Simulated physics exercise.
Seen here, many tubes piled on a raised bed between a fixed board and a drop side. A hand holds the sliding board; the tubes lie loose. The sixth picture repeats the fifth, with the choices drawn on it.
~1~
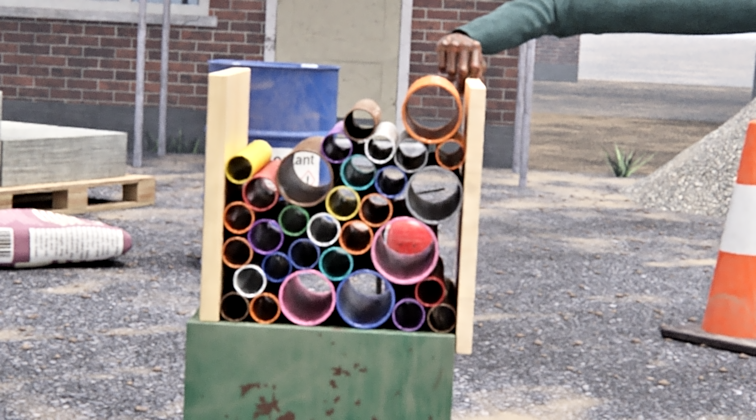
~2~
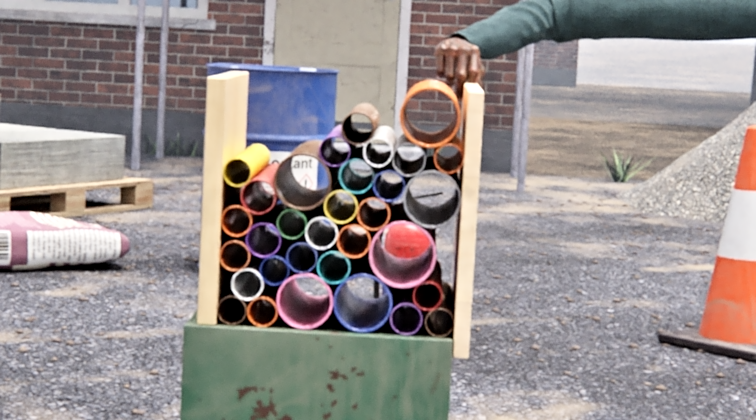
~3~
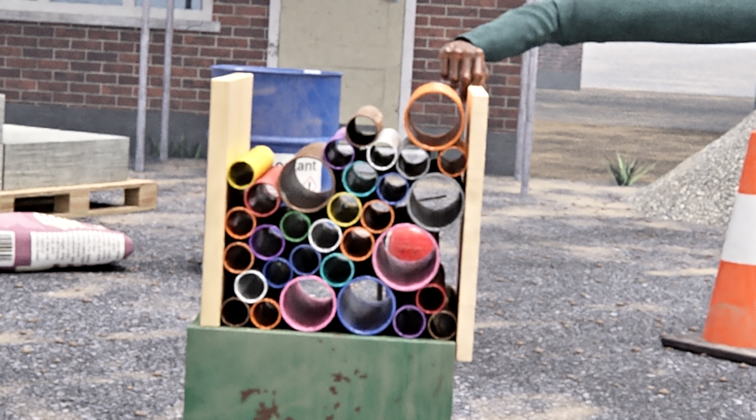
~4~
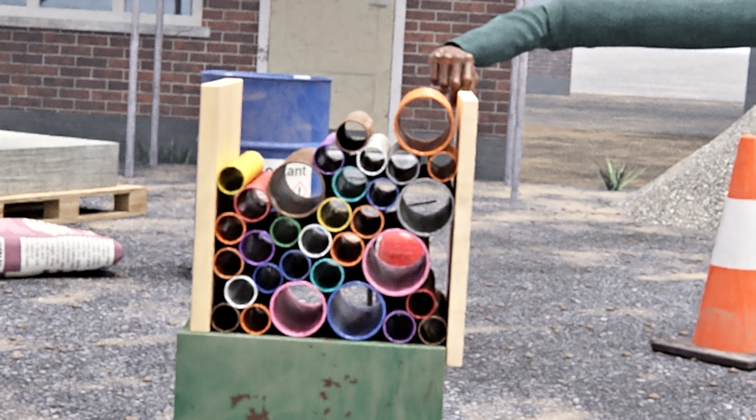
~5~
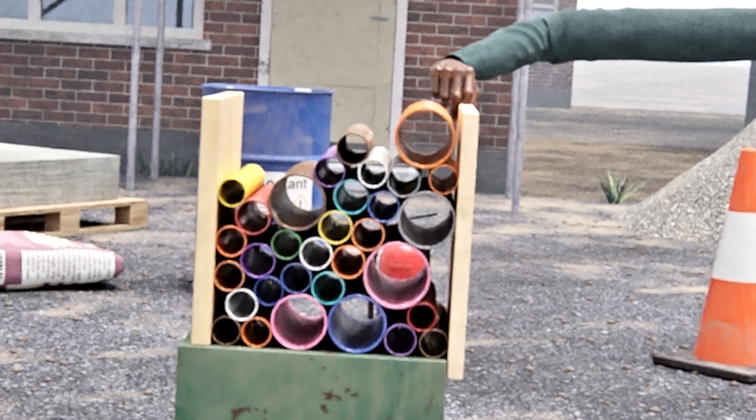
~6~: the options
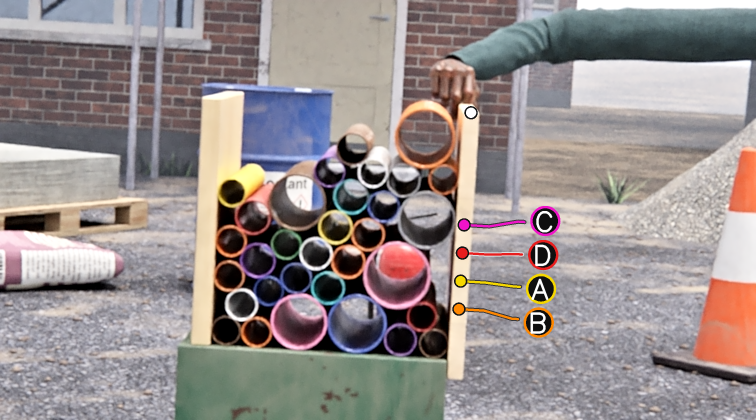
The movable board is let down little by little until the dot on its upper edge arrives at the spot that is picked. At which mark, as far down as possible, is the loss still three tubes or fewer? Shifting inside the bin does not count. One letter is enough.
Lower it to D and no more.
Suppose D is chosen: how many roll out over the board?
With D, two.
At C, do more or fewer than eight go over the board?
At C, fewer than eight.
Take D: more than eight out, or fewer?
It loses fewer than eight.
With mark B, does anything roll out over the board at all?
Yes, at B.
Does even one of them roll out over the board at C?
At C: Yes.
On the marked copy, A at (460, 281); B at (459, 309); C at (464, 225); D at (462, 253); the white dot at (471, 113).
With D. Early on, top of the board (459, 174).
Further on, top of the board (455, 243).
At the end, top of the board (455, 252), two out over the board.
As for the rest, A more than three out over the board; B more than three out over the board; C two out over the board.
